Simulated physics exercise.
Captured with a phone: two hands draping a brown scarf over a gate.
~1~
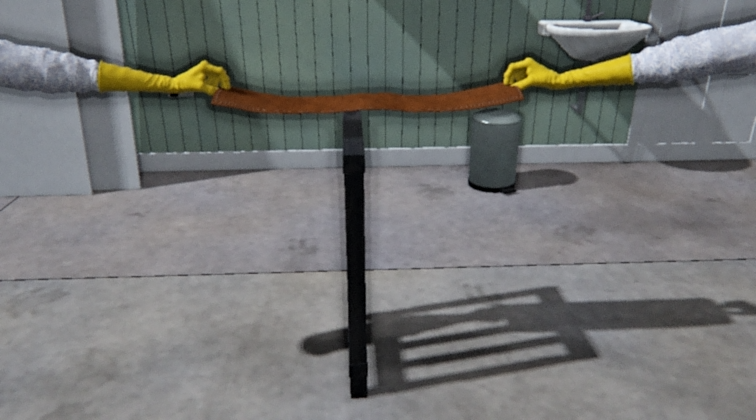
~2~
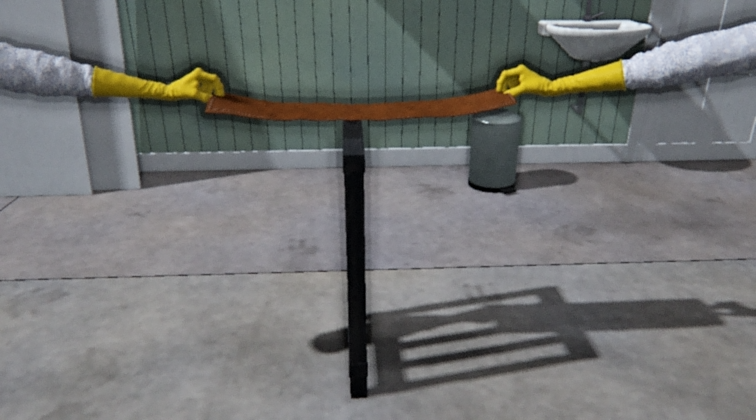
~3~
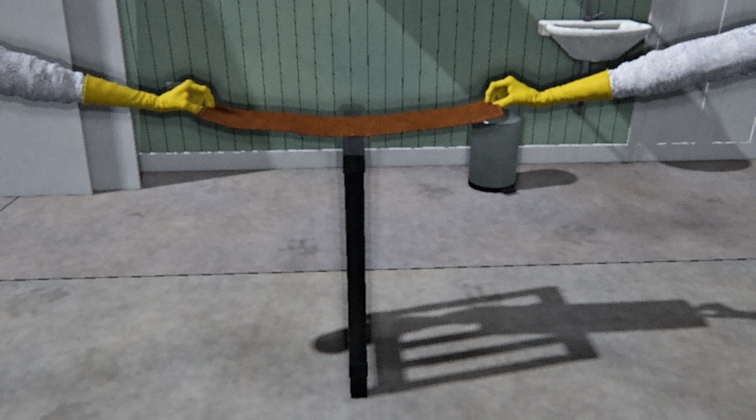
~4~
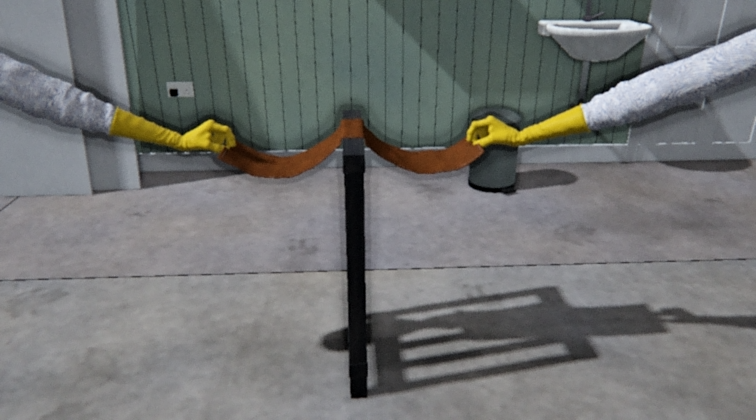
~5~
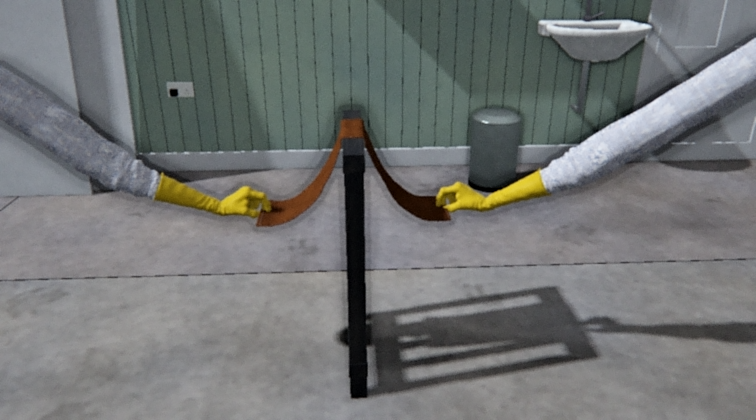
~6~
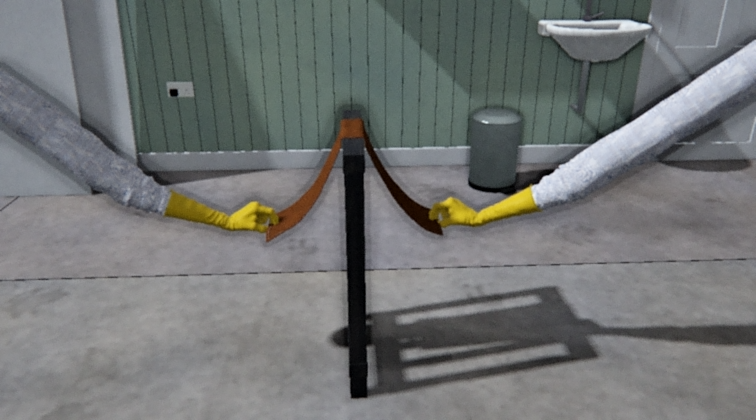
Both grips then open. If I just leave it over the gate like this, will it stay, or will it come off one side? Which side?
It'll stay put.
Then, 0.20 s after the last picture, scarf hanging on both sides, left end near (292, 242), right end near (417, 238).
Then, 0.30 s after the last picture, scarf hanging on both sides, left end near (328, 252), right end near (381, 250).
At rest, scarf hanging on both sides, left end near (346, 252), right end near (365, 251). The brown scarf keeps its place.
